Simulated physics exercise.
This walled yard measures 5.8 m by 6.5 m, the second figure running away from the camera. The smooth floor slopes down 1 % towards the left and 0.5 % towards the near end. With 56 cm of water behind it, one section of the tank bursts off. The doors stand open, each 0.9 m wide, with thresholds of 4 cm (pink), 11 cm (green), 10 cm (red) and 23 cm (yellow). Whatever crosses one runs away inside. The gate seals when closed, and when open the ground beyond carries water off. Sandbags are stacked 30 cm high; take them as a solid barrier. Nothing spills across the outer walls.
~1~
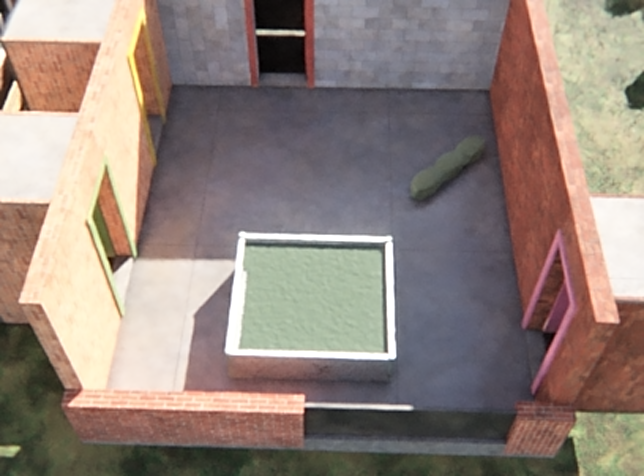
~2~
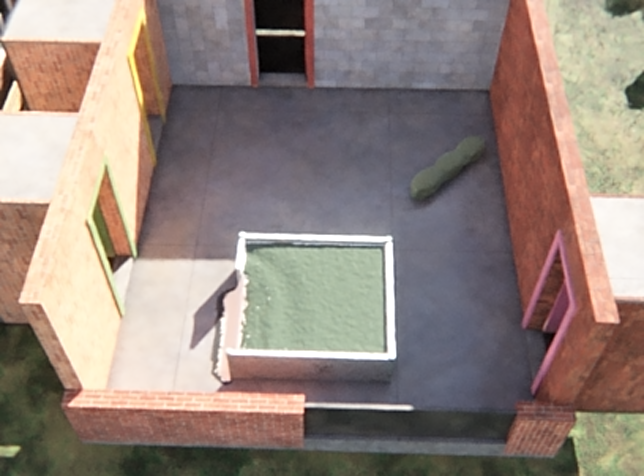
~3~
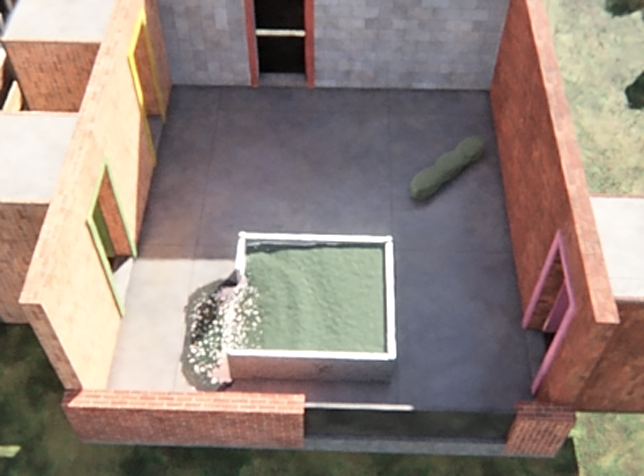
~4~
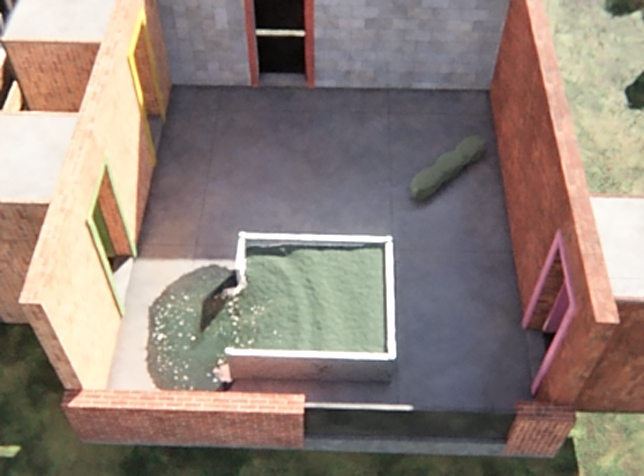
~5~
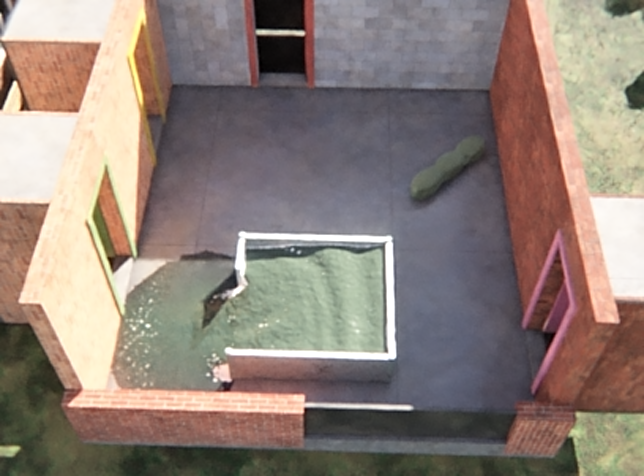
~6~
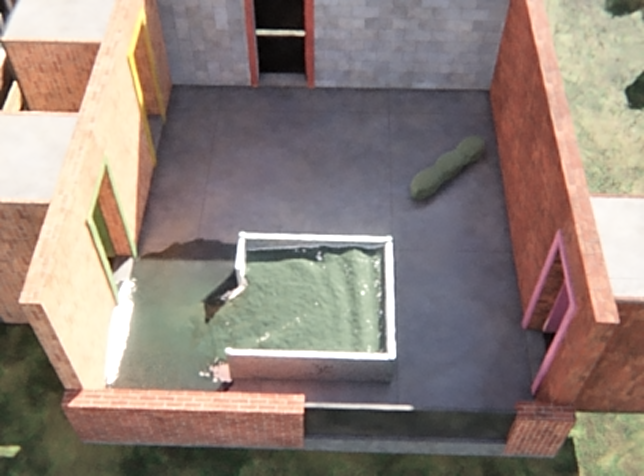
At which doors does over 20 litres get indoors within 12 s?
Door by door: At the pink door it goes over the limit; at the green door it goes over the limit; at the red door it does not reach the limit; at the yellow door it keeps below the limit.
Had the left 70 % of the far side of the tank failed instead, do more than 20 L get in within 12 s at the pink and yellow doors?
Against that limit: Pink under, yellow under.
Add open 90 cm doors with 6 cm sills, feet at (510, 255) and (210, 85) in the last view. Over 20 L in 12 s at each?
In that order: Not over, over.
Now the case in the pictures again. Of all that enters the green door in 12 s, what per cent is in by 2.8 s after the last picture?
Some 80 per cent by then.
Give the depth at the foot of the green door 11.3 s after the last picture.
About 6.0 cm.
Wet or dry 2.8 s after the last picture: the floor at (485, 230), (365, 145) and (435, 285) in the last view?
In that order: Still dry, not reached, still dry.
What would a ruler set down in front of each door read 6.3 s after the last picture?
In cm: Pink 7, green 11, red 8, yellow 4.
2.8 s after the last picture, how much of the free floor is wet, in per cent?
About 45 per cent.
Then, 0.7 s after the last picture water covers 15 % of the floor and is deepest (54 cm) near (100, 416); pink door not reached, green door 25 cm at the sill, 28 L in, red door not reached, yellow door not reached.
Then, 1.5 s after the last picture water covers 20 % of the floor and is deepest (40 cm) near (100, 416); pink door not reached, green door 26 cm at the sill, 87 L in, red door not reached, yellow door 2 cm at the sill, 0 L in.
Then, 2.8 s after the last picture water covers 45 % of the floor and is deepest (26 cm) near (100, 416); pink door not reached, green door 20 cm at the sill, 156 L in, red door not reached, yellow door 5 cm at the sill, 0 L in.
Then, 6.3 s after the last picture water covers 85 % of the floor and is deepest (14 cm) near (100, 416); pink door 7 cm at the sill, 44 L in, green door 11 cm at the sill, 192 L in, red door 8 cm at the sill, 2 L in, yellow door 4 cm at the sill, 0 L in.
Then, 11.3 s after the last picture water covers 95 % of the floor and is deepest (8 cm) near (182, 198); pink door 3 cm at the sill, 58 L in, green door 6 cm at the sill, 193 L in, red door 5 cm at the sill, 2 L in, yellow door 7 cm at the sill, 0 L in.
